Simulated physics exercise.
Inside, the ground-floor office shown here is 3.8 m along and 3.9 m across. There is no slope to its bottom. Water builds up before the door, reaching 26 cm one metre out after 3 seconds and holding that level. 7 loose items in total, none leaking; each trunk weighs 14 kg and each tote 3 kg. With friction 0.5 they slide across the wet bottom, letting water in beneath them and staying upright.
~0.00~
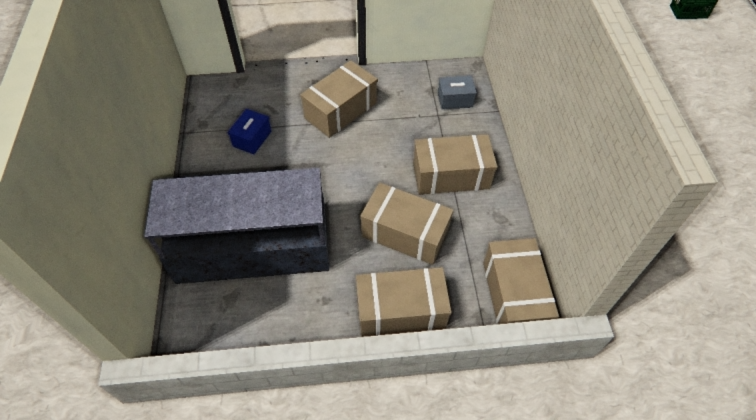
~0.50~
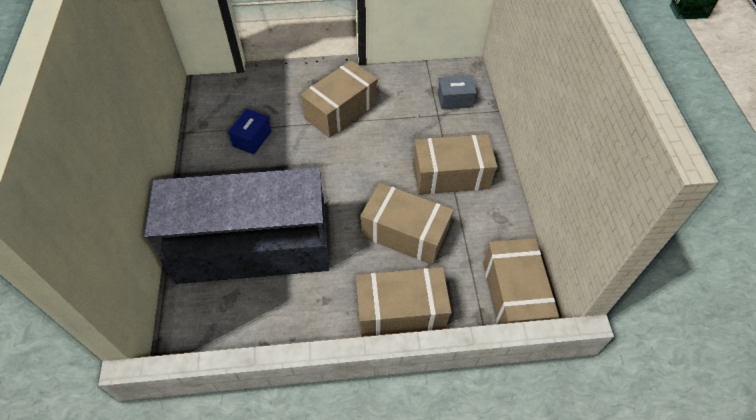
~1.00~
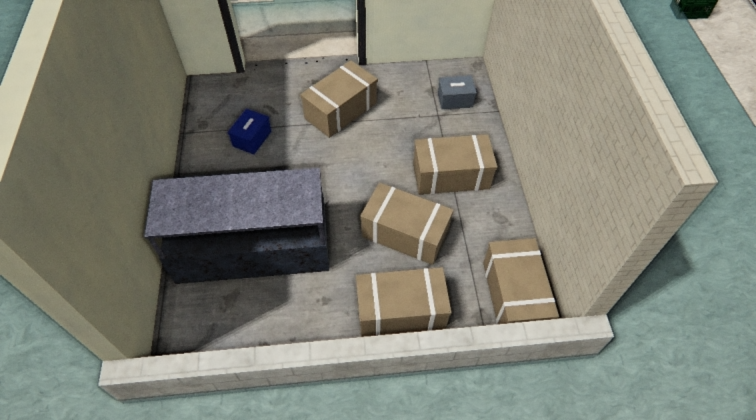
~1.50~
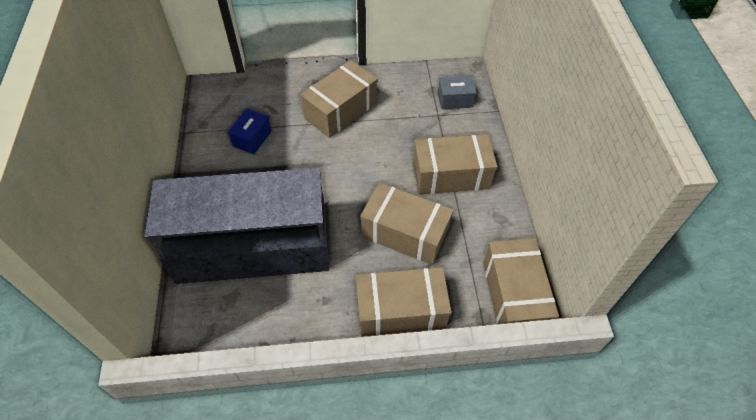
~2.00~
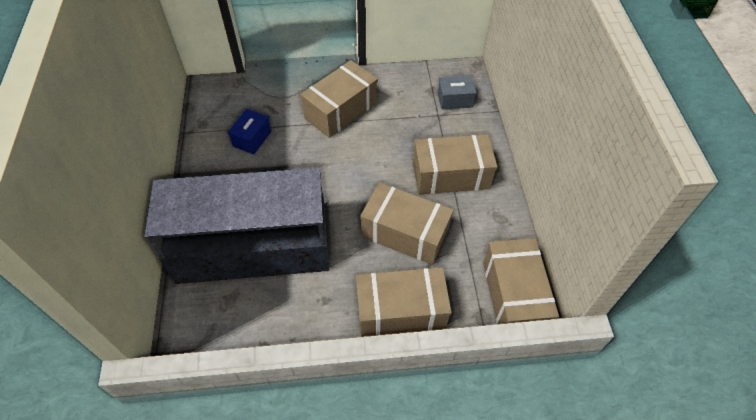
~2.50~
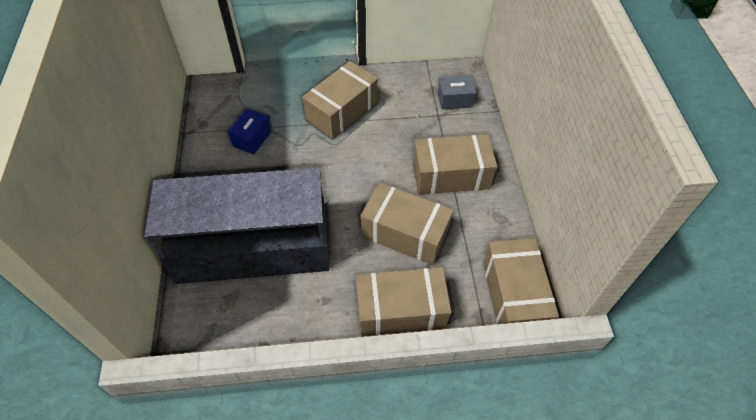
In a walled room, water rises outside and seeps through the doorway while boxes stay still.
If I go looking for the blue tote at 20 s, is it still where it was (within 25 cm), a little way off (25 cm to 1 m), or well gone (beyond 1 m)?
It is a little way off.
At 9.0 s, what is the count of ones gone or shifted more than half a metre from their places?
By my reckoning, 6.
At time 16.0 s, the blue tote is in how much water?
Roughly 23 cm at that moment.
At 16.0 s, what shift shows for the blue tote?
Around 100 centimetres.
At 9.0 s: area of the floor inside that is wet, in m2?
Somewhere about 14 m2, give or take.
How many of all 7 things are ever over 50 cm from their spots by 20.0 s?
Counting them up, I find 7.
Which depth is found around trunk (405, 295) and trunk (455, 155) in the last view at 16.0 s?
About 28 and 15 cm.
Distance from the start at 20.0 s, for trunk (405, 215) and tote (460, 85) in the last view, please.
They sit 80 cm and 30 cm away, in the order given.
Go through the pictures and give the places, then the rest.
The blue tote at (248, 124) rests on the ground; 0.0 m2 under water; 0 of 7 have shifted, in the first picture.
The blue tote at (248, 124) rests on the ground; 0.0 m2 under water; 0 of 7 have shifted, in the second picture.
The blue tote at (248, 124), on the bottom; 0.0 m2 under water; 0 of 7 have shifted, in the third picture.
The blue tote at (248, 124), on the bottom; water covers 0.0 m2; 0 of 7 have shifted, in the fourth picture.
The blue tote at (248, 124), on the bottom; water covers 0.5 m2; 0 of 7 have shifted, in the fifth picture.
The blue tote at (248, 124), on the bottom; water covers 1.2 m2; 0 of 7 have shifted, in the sixth picture.
After 4.0 s the blue tote is near (183, 186), 1.0 m from its start, afloat; 1 afloat.
After 9.0 s the blue tote is near (177, 198), 1.2 m from its start, afloat; 7 afloat.
After 16.0 s the blue tote is near (248, 189), 1.1 m from its start, afloat; 7 afloat.
After 20.0 s the blue tote is near (212, 159), 0.7 m from its start, afloat; 7 afloat.
